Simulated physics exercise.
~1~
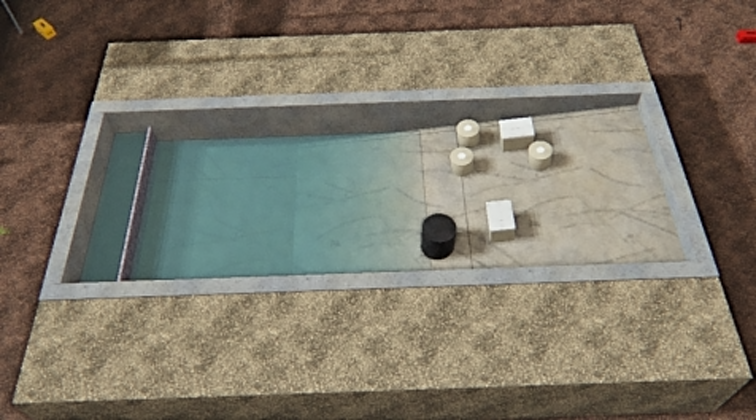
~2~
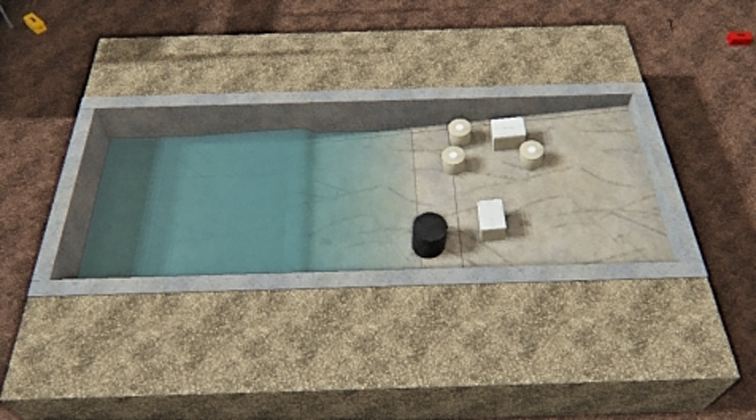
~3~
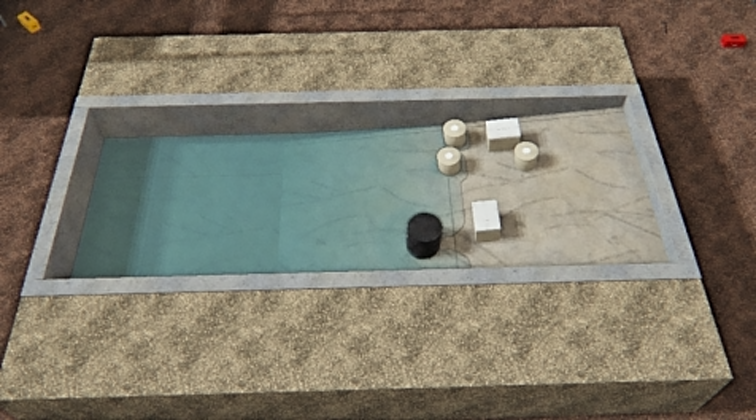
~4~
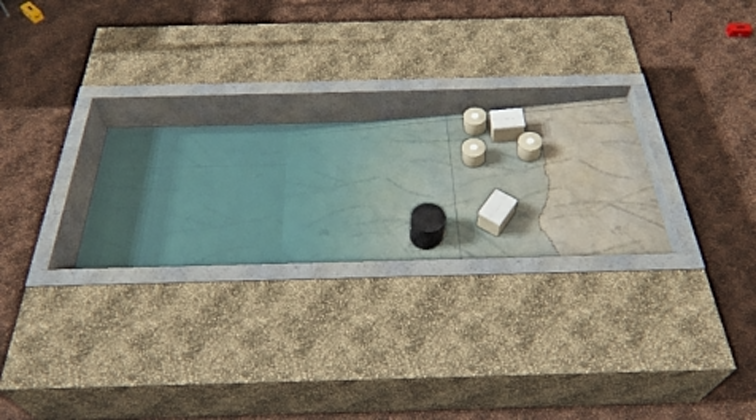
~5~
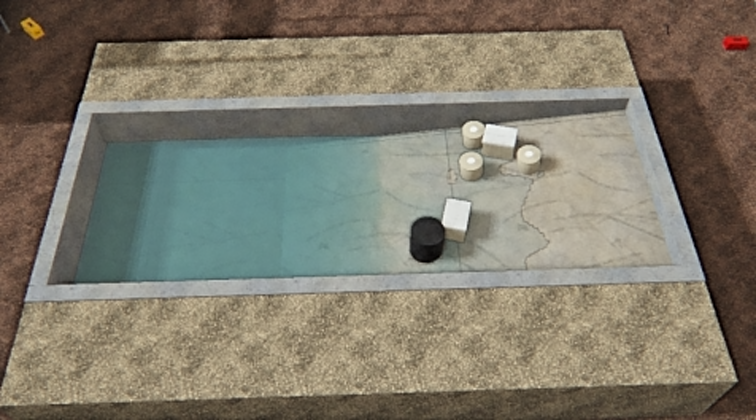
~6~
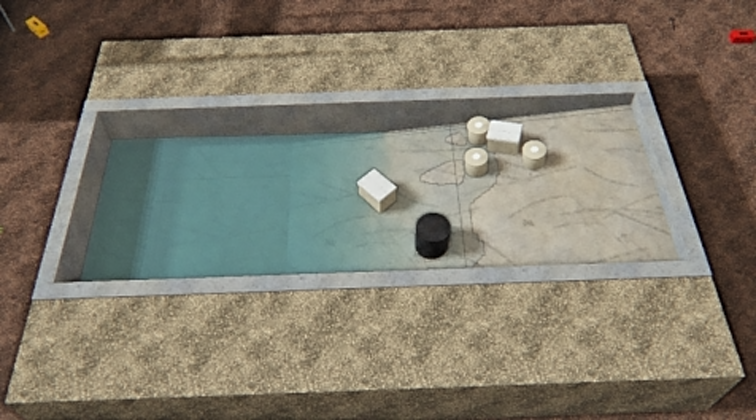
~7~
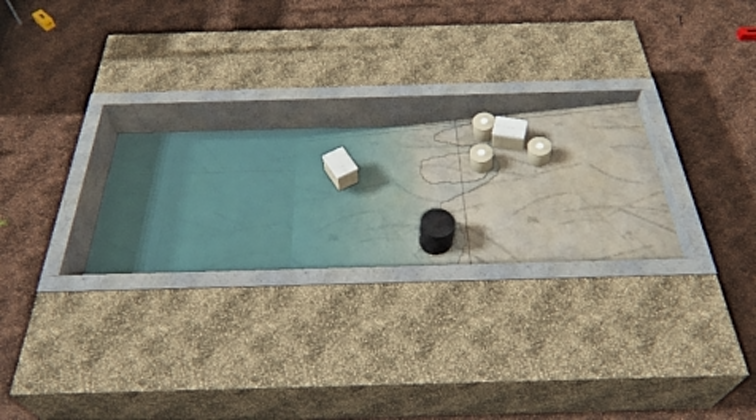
Blue-green water fills the left of a long, grey-rimmed basin, seen from high up in a slightly swaying view, with speckled tan slabs and brown ground around it. On the pale ramp at right stand two white boxes, three cream tubs and a black drum. The thin upright board at far left disappears, and a low step of water spreads right to the objects. It runs up the ramp, nudging two tubs slightly right and turning the nearer box. Drawing back, the water carries that box left past the drum. Finally the box floats farther left, toward the far wall, while the others remain on the ramp.
